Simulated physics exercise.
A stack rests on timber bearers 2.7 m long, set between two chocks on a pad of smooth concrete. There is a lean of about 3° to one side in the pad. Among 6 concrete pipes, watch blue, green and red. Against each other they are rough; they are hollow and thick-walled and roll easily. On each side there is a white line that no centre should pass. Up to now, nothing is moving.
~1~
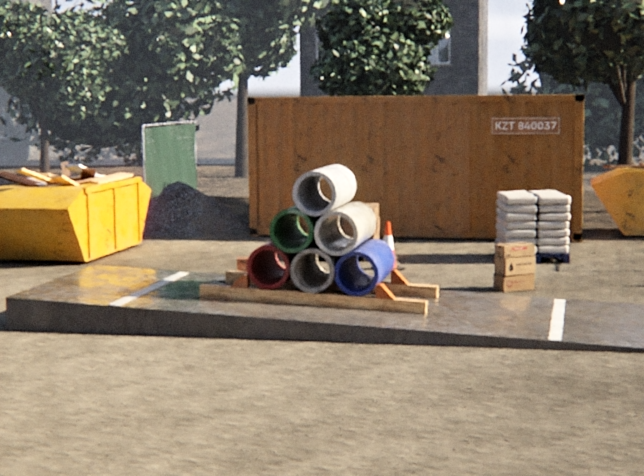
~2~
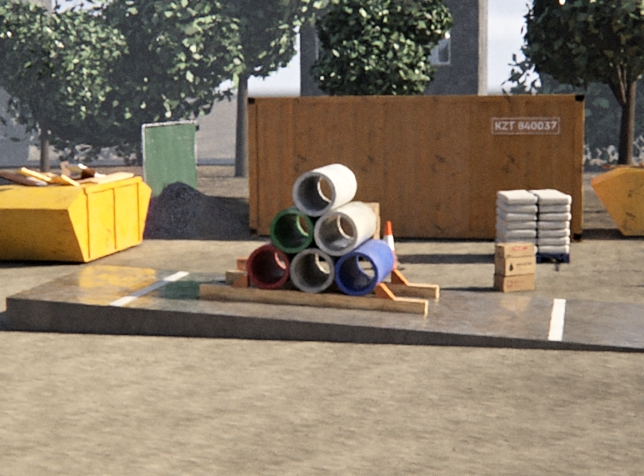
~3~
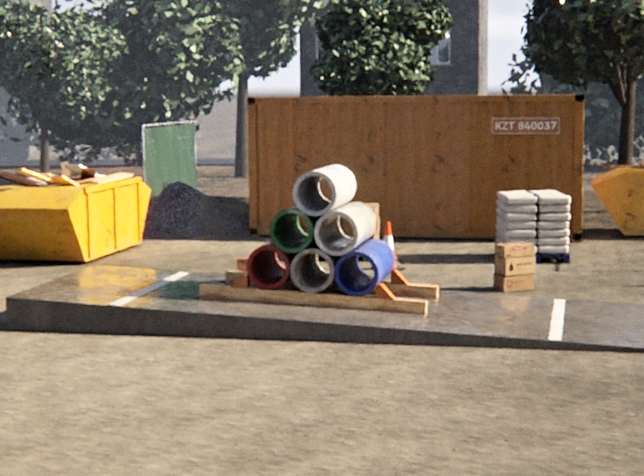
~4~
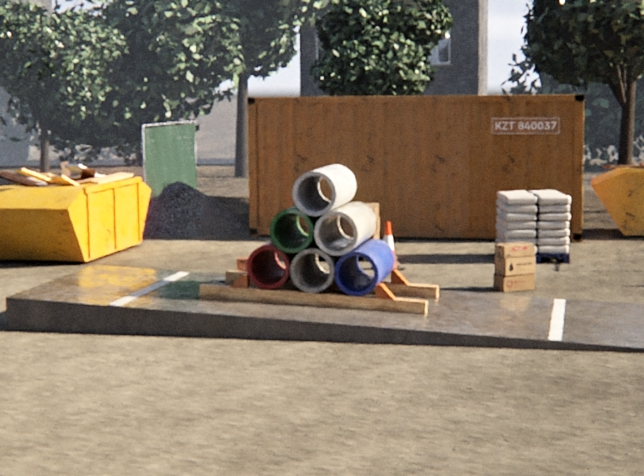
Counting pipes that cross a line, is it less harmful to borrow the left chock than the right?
Yes.
Chock on the left freed, after 1.6 s, blue is on the bearers, 80 cm from the bearers' right end; green is up on others, 80 cm from the bearers' left end, rolling left; red is on the bearers, 40 cm from the bearers' left end, rolling left; 0 of 6 have crossed.
Chock on the left freed, at the end, blue is on the bearers, 80 cm from the bearers' right end; green is on the bearers, 30 cm from the bearers' left end; red is back inside the left line after crossing it; 1 of 6 has crossed.
Chock on the right freed, after 3.6 s, blue is past the right line; green is up on others, 125 cm from the bearers' right end, rolling right; red is on the bearers, 120 cm from the bearers' left end, rolling right; 1 of 6 has crossed.
Chock on the right freed, at the end, blue is past the right line; green is past the right line; red is past the right line; 6 of 6 have crossed.
